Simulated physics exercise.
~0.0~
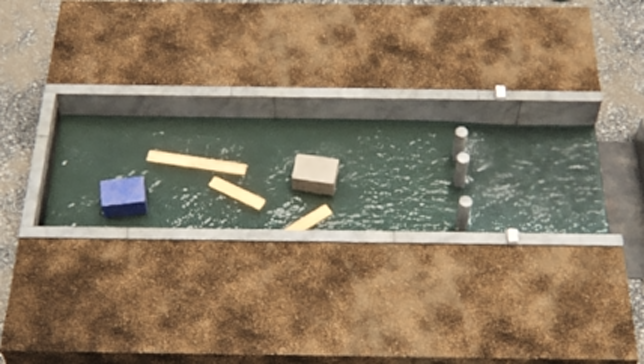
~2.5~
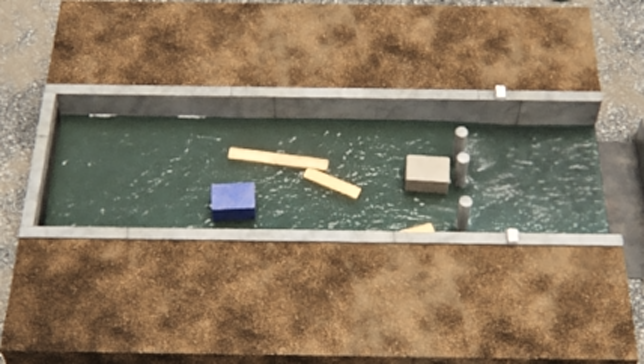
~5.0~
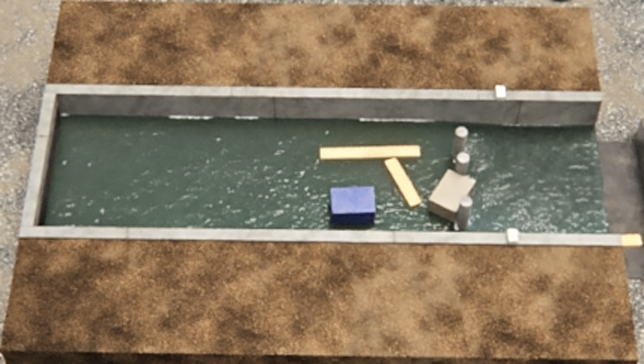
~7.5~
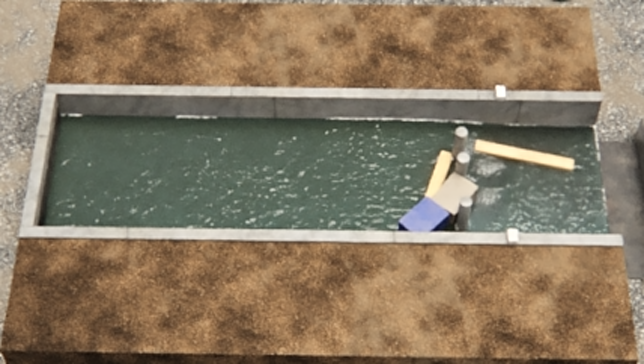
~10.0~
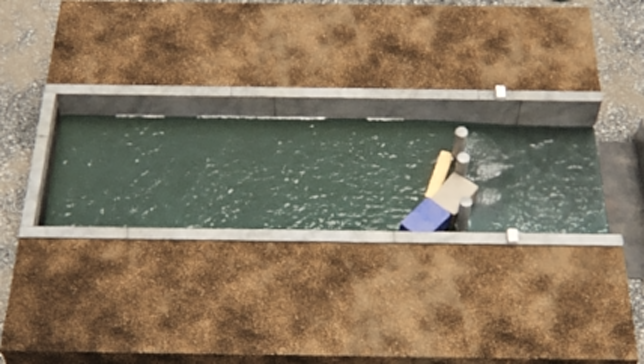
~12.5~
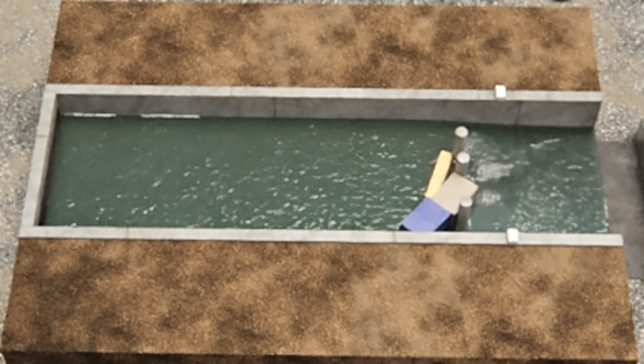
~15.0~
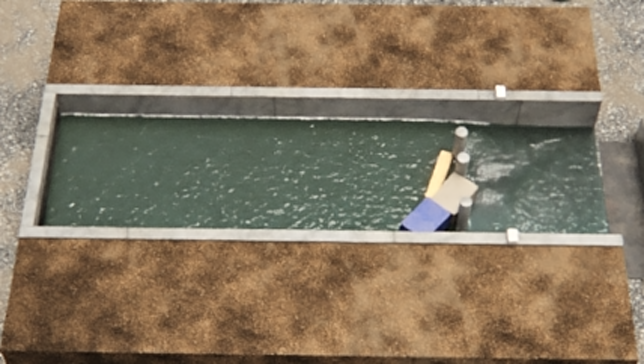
A blue crate, a pale box and three yellowish planks drift rightward along a concrete-lined channel of green water, seen from high above between two brown earth banks. Three short grey posts stand in the water toward the right, near white marks on the banks. The lowest plank slips past the posts first and leaves the channel. The pale box swings against the posts and stops, and a shorter plank and the blue crate lodge beside it. The longest plank passes through and disappears. At the end, the three jammed pieces remain there, short of the marks, as water flows on.
